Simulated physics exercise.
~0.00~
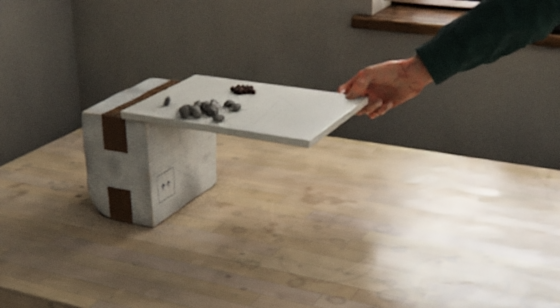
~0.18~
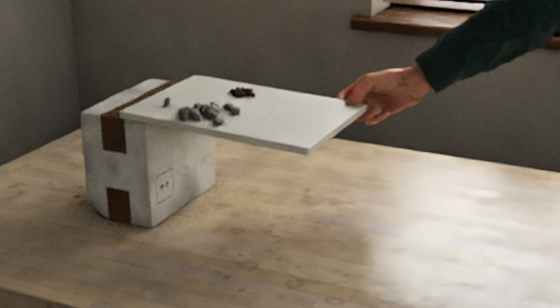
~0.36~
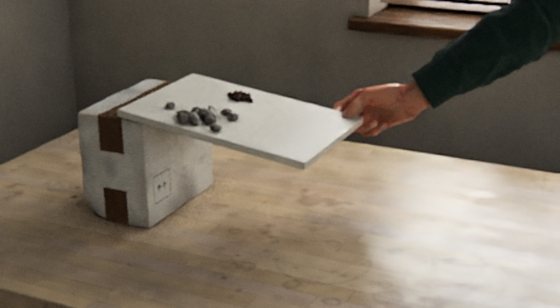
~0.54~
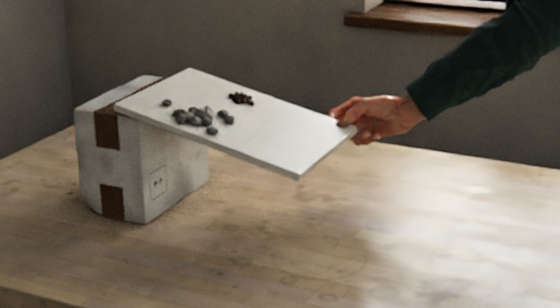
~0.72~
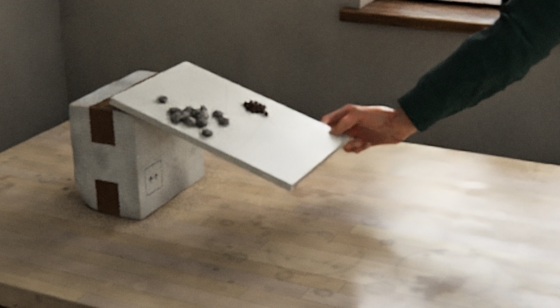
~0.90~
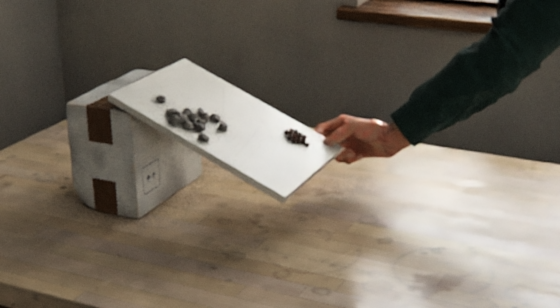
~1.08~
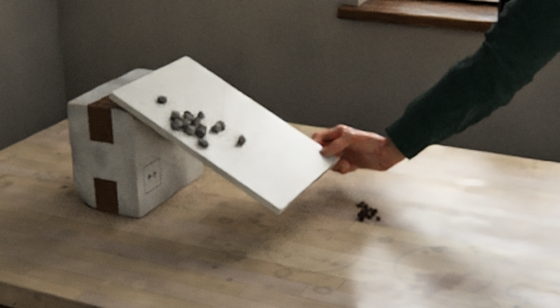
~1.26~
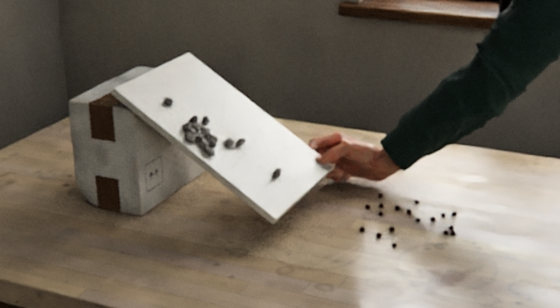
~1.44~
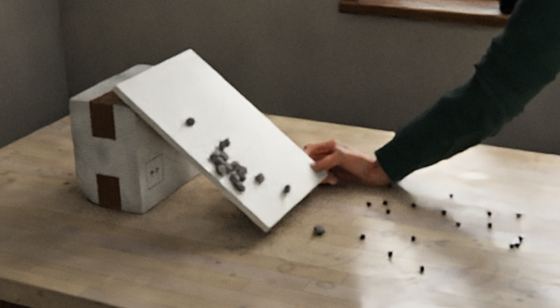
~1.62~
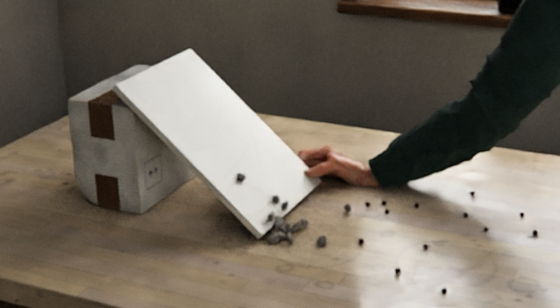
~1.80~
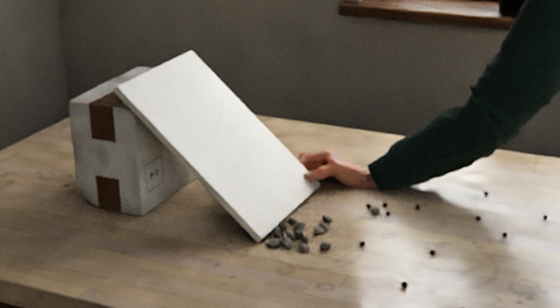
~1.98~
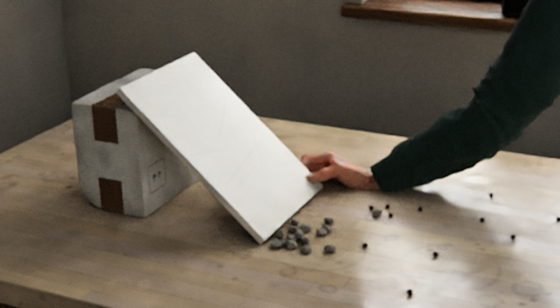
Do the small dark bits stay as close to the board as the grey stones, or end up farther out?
The small dark bits end up farther out, scattered across the table, while most of the grey stones stop near the foot of the board.
A hand tilts a white board, scattering dark bits, then dropping grey stones near its foot.
